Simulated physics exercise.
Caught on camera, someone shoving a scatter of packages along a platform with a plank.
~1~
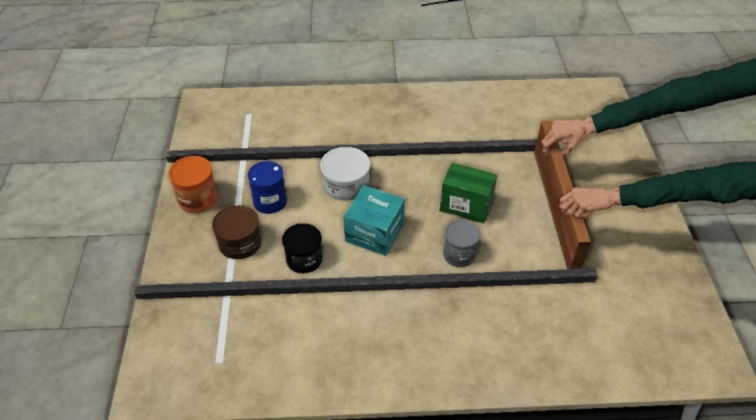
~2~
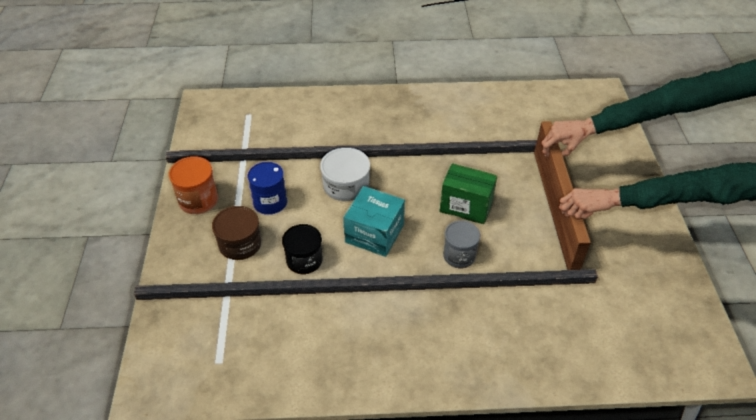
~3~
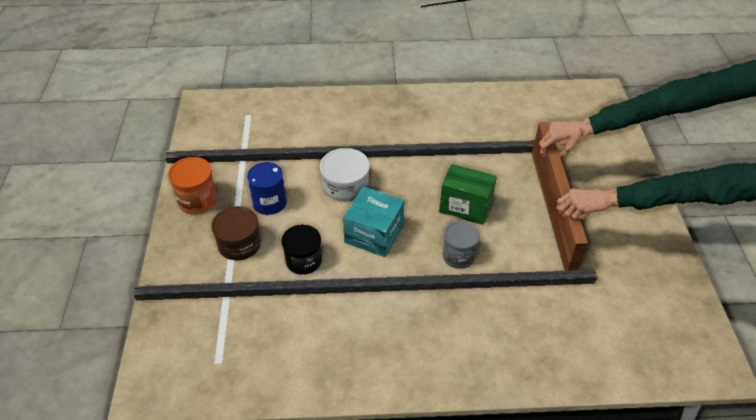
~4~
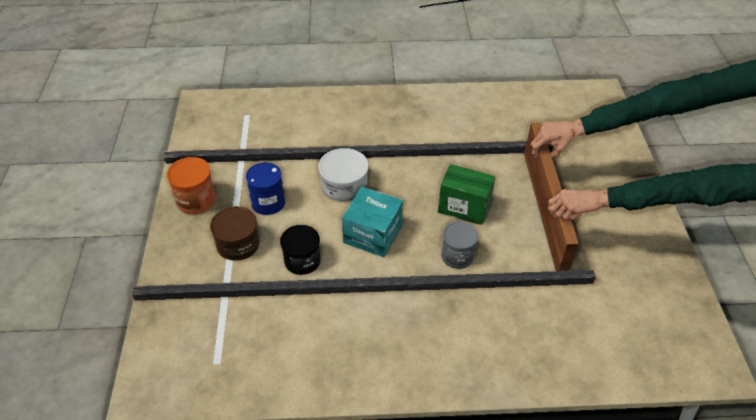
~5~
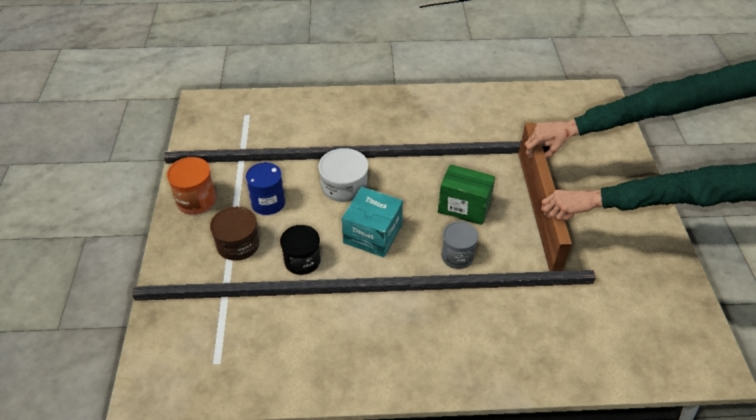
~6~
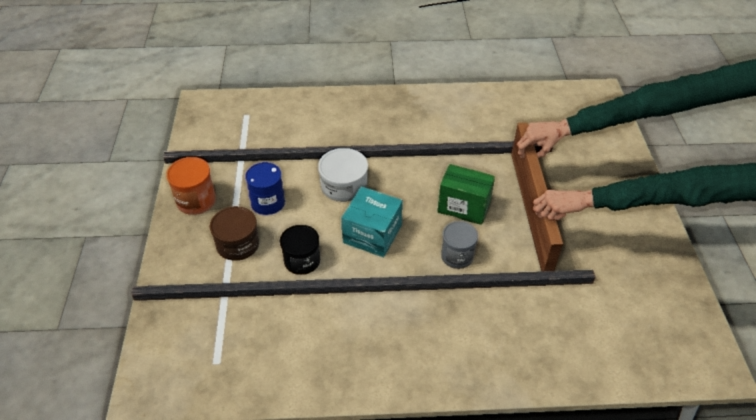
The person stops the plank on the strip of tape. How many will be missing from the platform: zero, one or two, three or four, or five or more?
As it turns out, the number that fall off is one or two.
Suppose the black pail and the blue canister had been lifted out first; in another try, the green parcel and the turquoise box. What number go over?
First 1, then 0.
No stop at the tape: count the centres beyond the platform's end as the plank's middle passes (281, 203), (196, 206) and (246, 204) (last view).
Past the end: 0, 5 and 0.
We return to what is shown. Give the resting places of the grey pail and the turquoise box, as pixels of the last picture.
First (208, 265), then (195, 231).
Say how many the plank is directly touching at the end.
3 of them.
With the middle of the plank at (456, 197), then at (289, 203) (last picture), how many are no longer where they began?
The counts are 2 and 7.
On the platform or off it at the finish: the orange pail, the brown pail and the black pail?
The orange pail tumbles off; the brown pail falls; the black pail stays on.
Early on, none off yet; orange pail at rest near (192, 186); brown pail at rest near (235, 234); blue canister at rest near (266, 189).
A while later, none off yet; orange pail at rest near (192, 186); brown pail at rest near (235, 234); blue canister travelled a little near (258, 192).
Finally, the number that fall off is one or two; lost, brown pail and orange pail.
